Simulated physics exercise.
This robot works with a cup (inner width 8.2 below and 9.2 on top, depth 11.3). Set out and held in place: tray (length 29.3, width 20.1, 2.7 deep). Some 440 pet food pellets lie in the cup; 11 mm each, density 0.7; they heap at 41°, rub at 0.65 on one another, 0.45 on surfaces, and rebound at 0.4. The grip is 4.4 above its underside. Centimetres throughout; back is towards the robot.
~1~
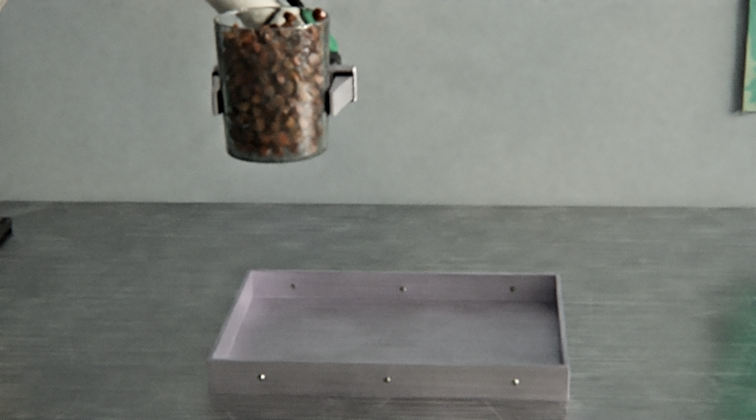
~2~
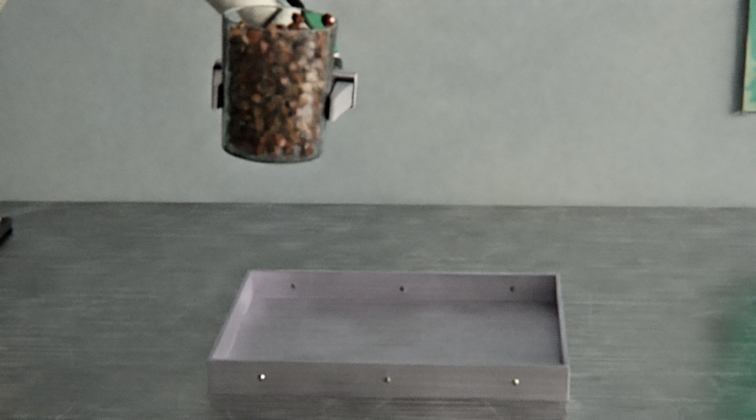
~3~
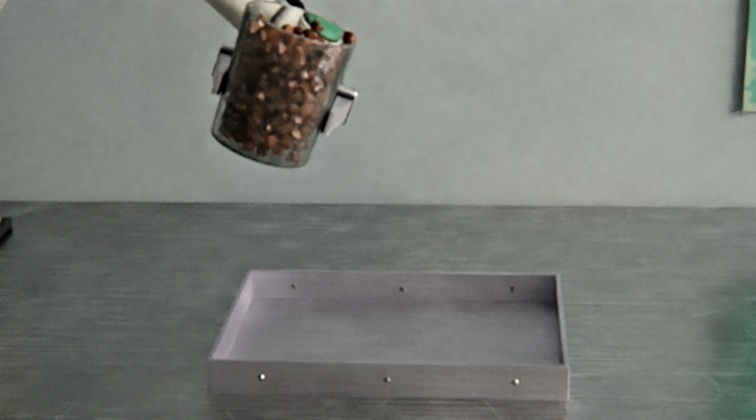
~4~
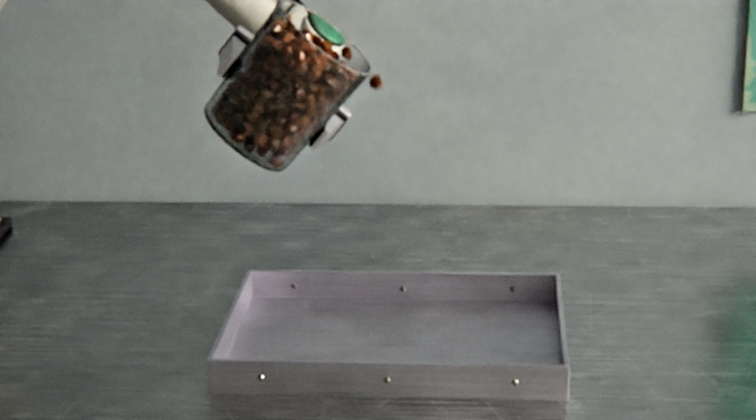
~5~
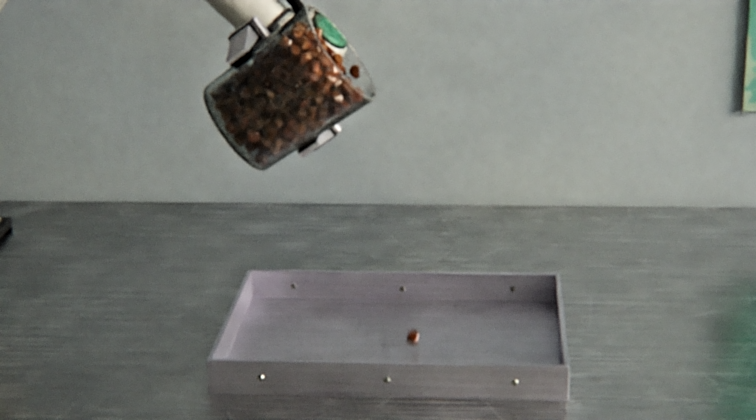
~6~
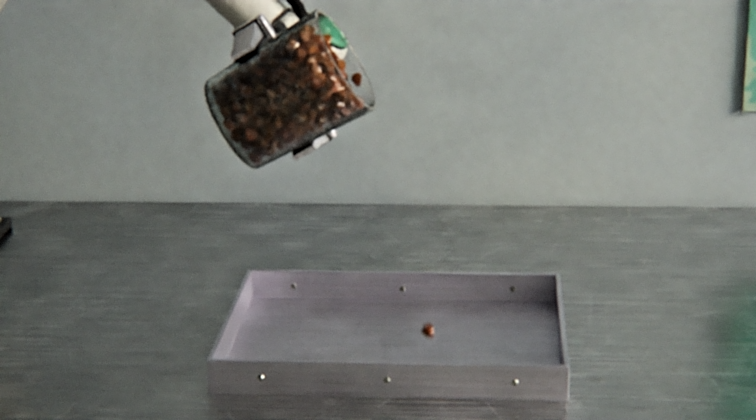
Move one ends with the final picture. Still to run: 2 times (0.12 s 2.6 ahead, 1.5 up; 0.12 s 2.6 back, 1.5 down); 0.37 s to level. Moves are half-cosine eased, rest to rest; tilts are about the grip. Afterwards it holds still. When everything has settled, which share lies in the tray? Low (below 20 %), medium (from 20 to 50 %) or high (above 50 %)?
In the tray the share is low, below 20 %.
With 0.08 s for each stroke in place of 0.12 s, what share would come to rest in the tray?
It would be near 35 per cent.
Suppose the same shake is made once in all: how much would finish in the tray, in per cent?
It would be near 10 per cent.
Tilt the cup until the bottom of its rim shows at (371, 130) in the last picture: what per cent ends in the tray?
Some 35 per cent.
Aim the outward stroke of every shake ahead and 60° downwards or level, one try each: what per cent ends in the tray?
Some 0 and 10 per cent.
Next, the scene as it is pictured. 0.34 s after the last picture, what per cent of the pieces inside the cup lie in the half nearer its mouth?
Roughly 50 per cent.
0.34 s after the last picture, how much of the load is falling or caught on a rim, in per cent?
About 5 per cent.
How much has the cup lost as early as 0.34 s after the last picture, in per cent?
Near 5 per cent so far.
Then, 0.34 s after the last picture, tilted 60° forward, highest piece 28 above the table; 407 in the cup, 7 in the tray, 22 in flight or on a rim.
Then, 0.68 s after the last picture, tilted 26° forward, highest piece 28 above the table; 373 in the cup, 60 in the tray, 3 in flight or on a rim.
Then, 1.05 s after the last picture, level, highest piece 30 above the table; 373 in the cup, 63 in the tray.
Then, 2.10 s after the last picture, level, highest piece 30 above the table; 373 in the cup, 63 in the tray.
Final count, 373 in the cup, 63 in the tray. That is 14 % in the tray.
